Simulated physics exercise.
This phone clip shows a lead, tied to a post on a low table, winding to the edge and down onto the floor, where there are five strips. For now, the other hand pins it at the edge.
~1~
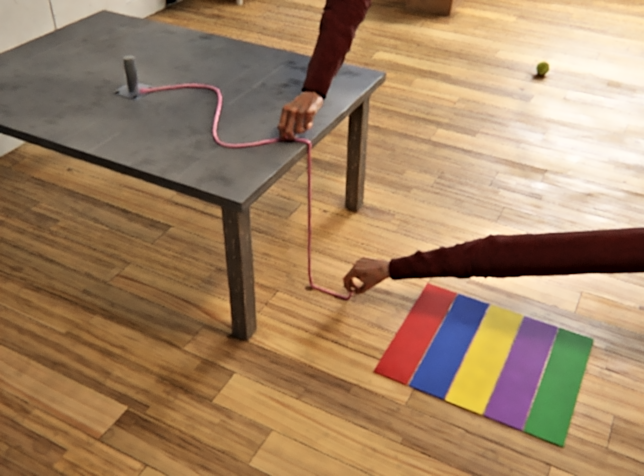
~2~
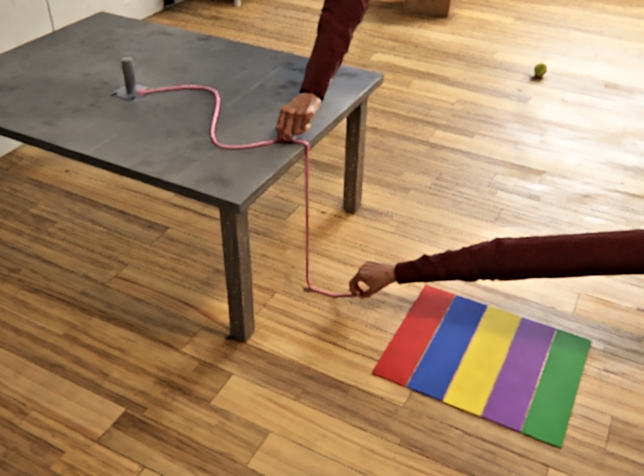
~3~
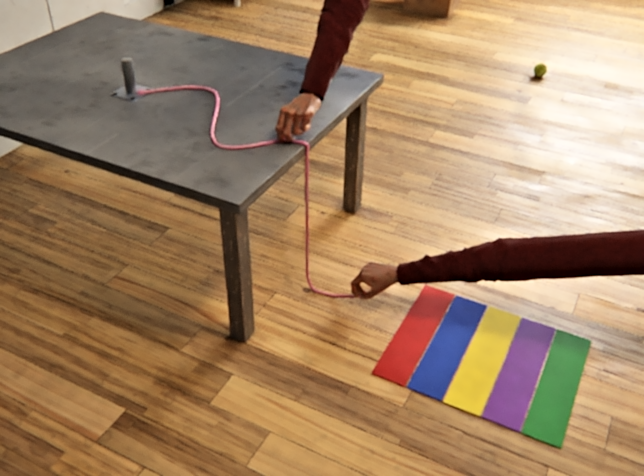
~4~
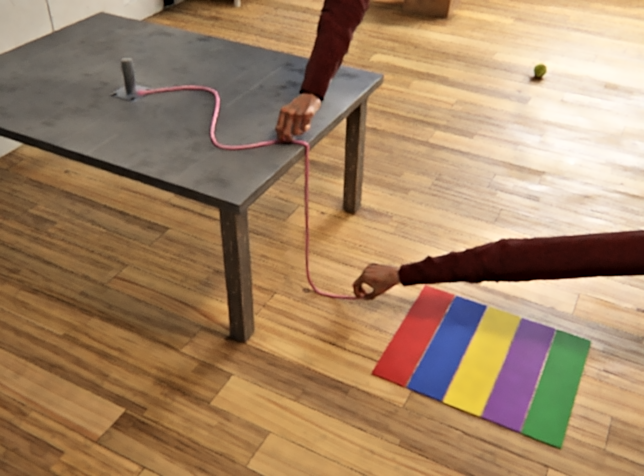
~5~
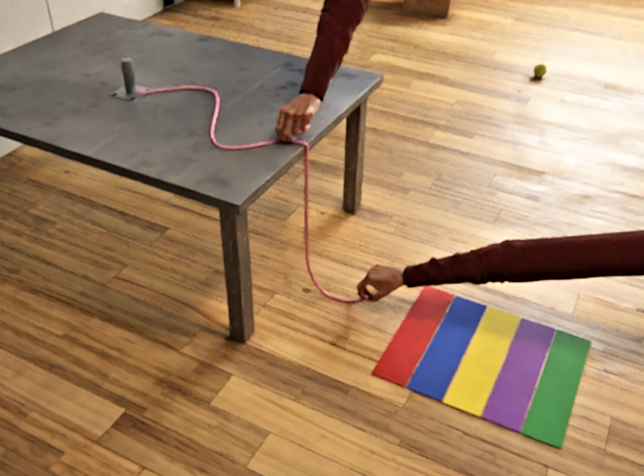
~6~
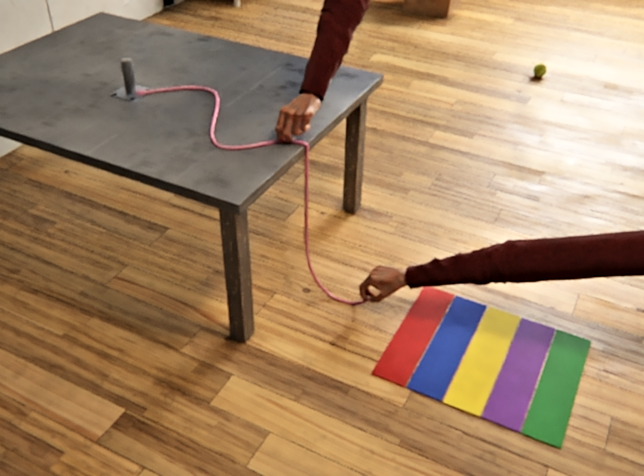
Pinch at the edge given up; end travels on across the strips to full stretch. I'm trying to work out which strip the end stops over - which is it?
It stops over the green one.
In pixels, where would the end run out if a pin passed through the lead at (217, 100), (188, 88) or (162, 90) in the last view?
The three spots are (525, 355), (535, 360) and (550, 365), in that order.
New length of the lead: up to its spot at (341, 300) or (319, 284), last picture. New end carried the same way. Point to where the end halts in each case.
About (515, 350) and (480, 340).
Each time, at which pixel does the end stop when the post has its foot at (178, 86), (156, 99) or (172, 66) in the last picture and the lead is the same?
Try by try, around (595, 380), (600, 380) and (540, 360).
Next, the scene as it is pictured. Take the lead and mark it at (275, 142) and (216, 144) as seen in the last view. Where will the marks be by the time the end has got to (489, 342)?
Positions: (321, 194) for the first, (302, 141) for the second.
Soon after, end near (488, 342); over yellow.
After that, end near (534, 358); over purple.
At the stop, end near (562, 368); over green. Over green.
